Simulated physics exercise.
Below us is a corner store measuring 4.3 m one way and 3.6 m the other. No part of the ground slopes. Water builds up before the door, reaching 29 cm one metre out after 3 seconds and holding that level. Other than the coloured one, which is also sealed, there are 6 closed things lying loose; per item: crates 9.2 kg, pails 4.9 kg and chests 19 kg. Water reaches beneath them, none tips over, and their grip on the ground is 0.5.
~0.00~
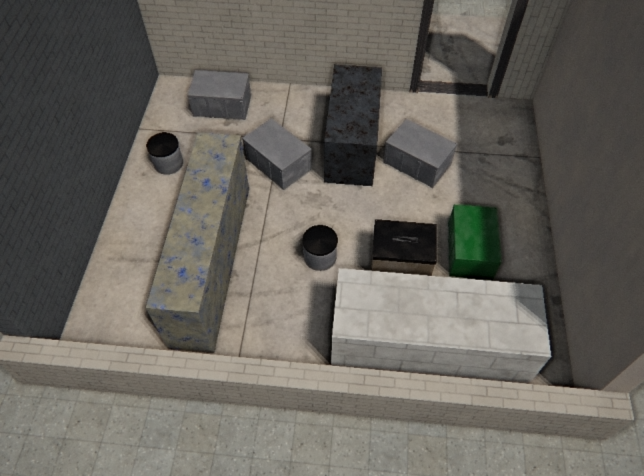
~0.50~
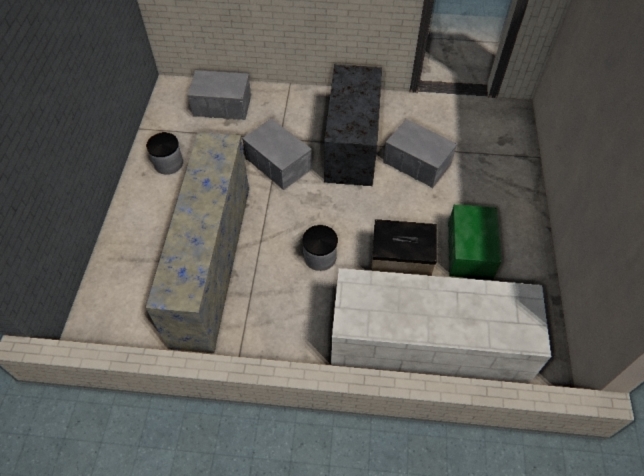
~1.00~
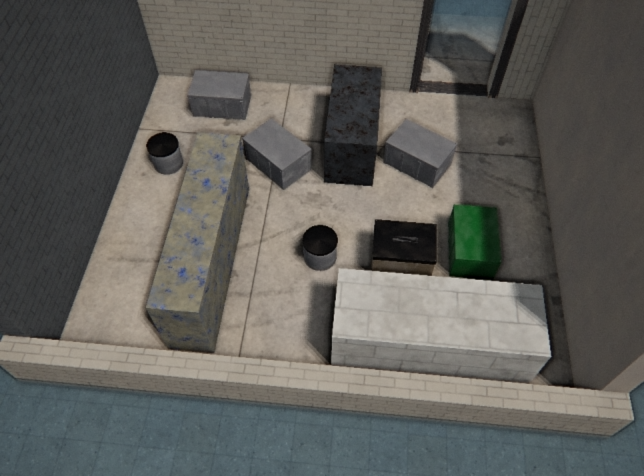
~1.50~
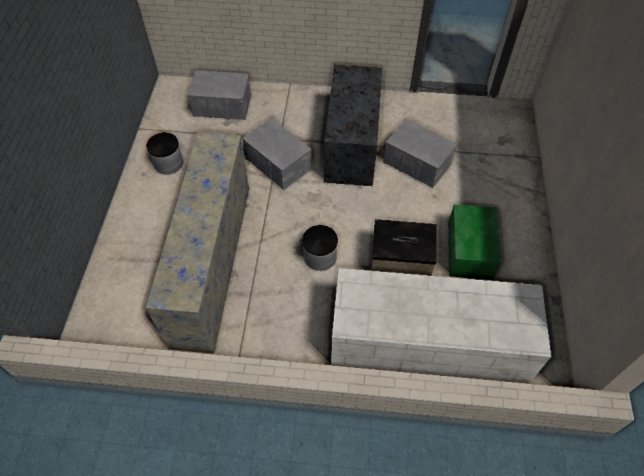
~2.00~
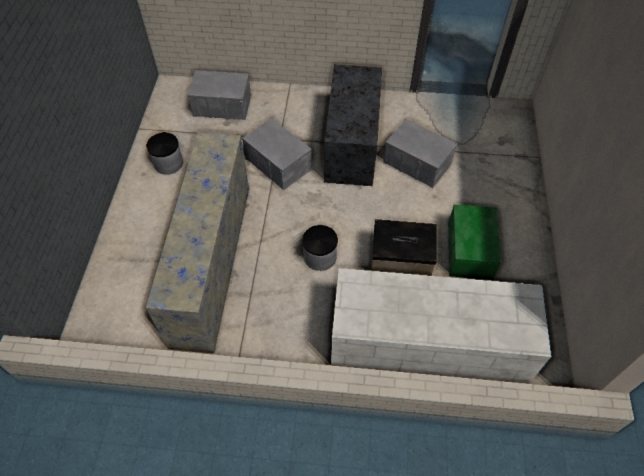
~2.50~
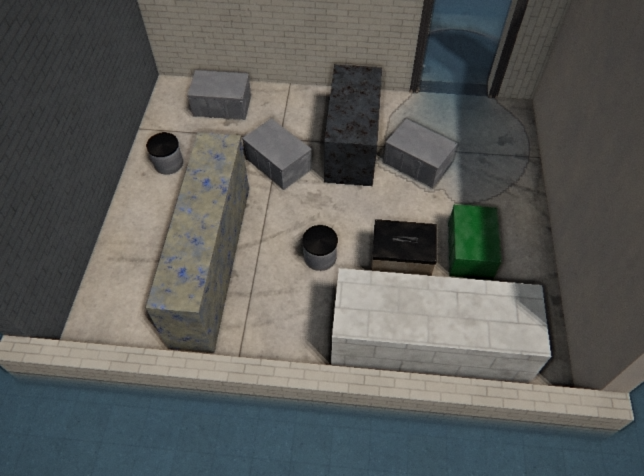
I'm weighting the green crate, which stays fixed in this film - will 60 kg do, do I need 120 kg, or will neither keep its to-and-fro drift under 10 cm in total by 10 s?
60 kg will do.
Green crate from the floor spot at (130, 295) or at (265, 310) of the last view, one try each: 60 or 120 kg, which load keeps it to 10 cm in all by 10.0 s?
Well, first the light mass is sufficient, and next the light mass is sufficient.
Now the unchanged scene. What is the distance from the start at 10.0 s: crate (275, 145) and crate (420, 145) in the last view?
Respectively 100 and 140 cm.
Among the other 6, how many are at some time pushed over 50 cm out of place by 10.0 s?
By my tally, 4.
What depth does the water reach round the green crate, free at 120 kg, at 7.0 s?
Close to 16 cm deep.
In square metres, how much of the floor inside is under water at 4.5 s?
6.5 m2.
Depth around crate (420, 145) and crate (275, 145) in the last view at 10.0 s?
Roughly 7 and 10 cm.
After 3.5 s the green crate would be 0 cm from its start with 60 kg and 0 cm from its start with 120 kg; 4 cm of water round it then.
After 4.5 s the green crate would be 0 cm from its start with 60 kg and 0 cm from its start with 120 kg; 7 cm of water round it then.
After 7.0 s the green crate would be 0 cm from its start with 60 kg and 0 cm from its start with 120 kg; 16 cm of water round it then.
After 10.0 s the green crate would be 0 cm from its start with 60 kg and 0 cm from its start with 120 kg; 17 cm of water round it then.
